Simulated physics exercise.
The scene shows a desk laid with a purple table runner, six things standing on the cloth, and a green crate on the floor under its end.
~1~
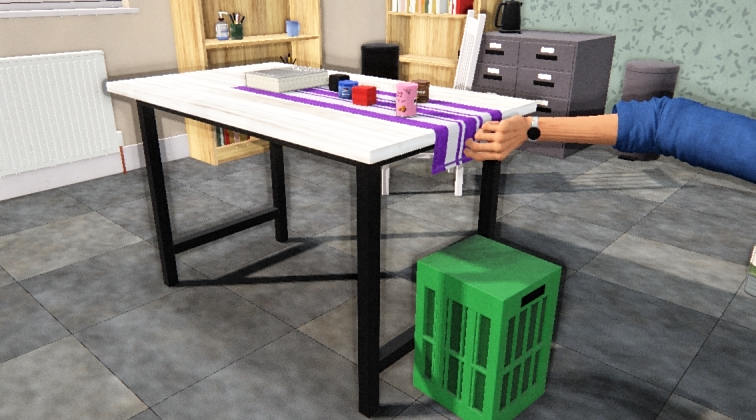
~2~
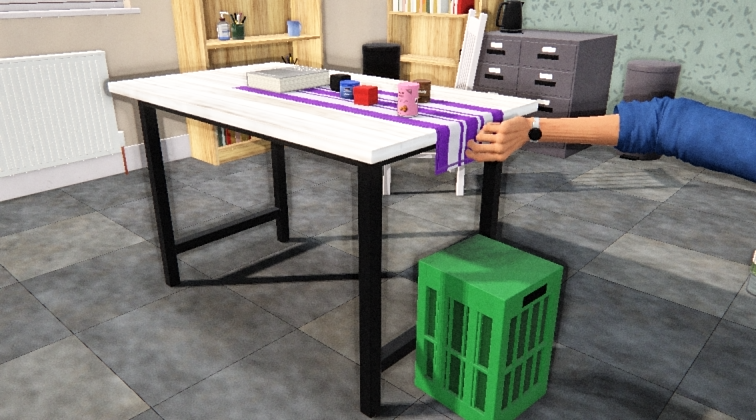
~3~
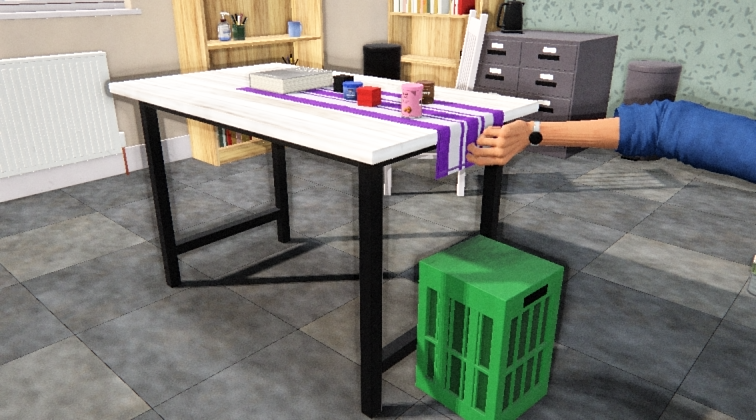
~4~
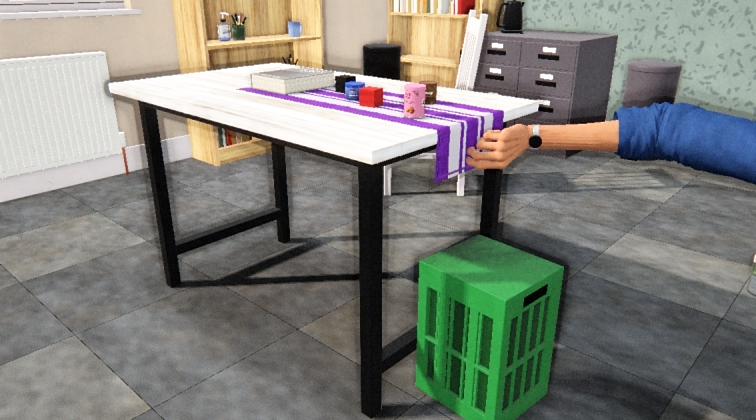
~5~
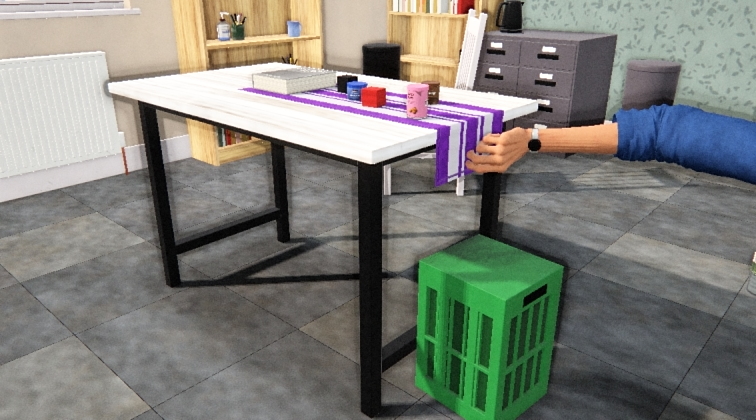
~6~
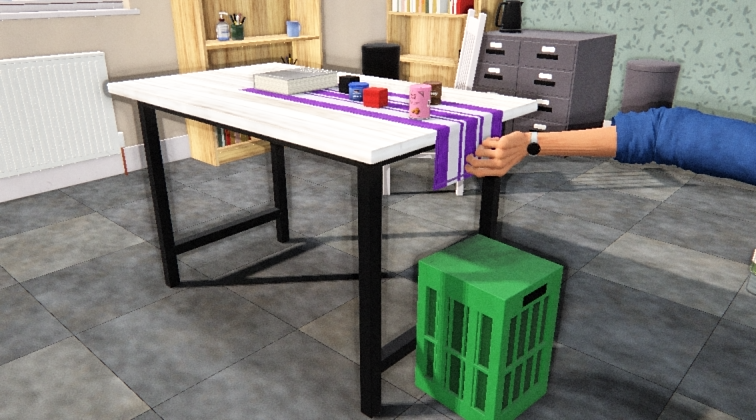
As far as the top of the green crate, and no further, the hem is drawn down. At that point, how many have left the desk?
Two.
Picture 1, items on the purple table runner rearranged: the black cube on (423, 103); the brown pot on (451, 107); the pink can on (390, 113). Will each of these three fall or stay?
Result - black cube down, brown pot down, pink can down.
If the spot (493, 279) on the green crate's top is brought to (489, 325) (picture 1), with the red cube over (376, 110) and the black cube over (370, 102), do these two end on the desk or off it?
The red cube ends up off the top and the black cube ends up off the top.
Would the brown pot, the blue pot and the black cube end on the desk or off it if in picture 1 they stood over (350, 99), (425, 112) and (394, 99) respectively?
First the brown pot: It is still up there. Next the blue pot: It ends off the top. Last the black cube: It is still up there.
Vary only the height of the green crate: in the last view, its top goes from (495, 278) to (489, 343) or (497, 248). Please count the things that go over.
The count would be 4 and then 1.
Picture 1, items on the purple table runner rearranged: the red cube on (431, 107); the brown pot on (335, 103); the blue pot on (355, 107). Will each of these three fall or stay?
The red cube ends up off the top, the brown pot ends up on top still, the blue pot ends up on top still.
Soon after, hem near (467, 236); pink can gone.
After that, hem on the crate; pink can and brown pot gone.
In the end, hem on the crate; pink can and brown pot gone. It carries off two.
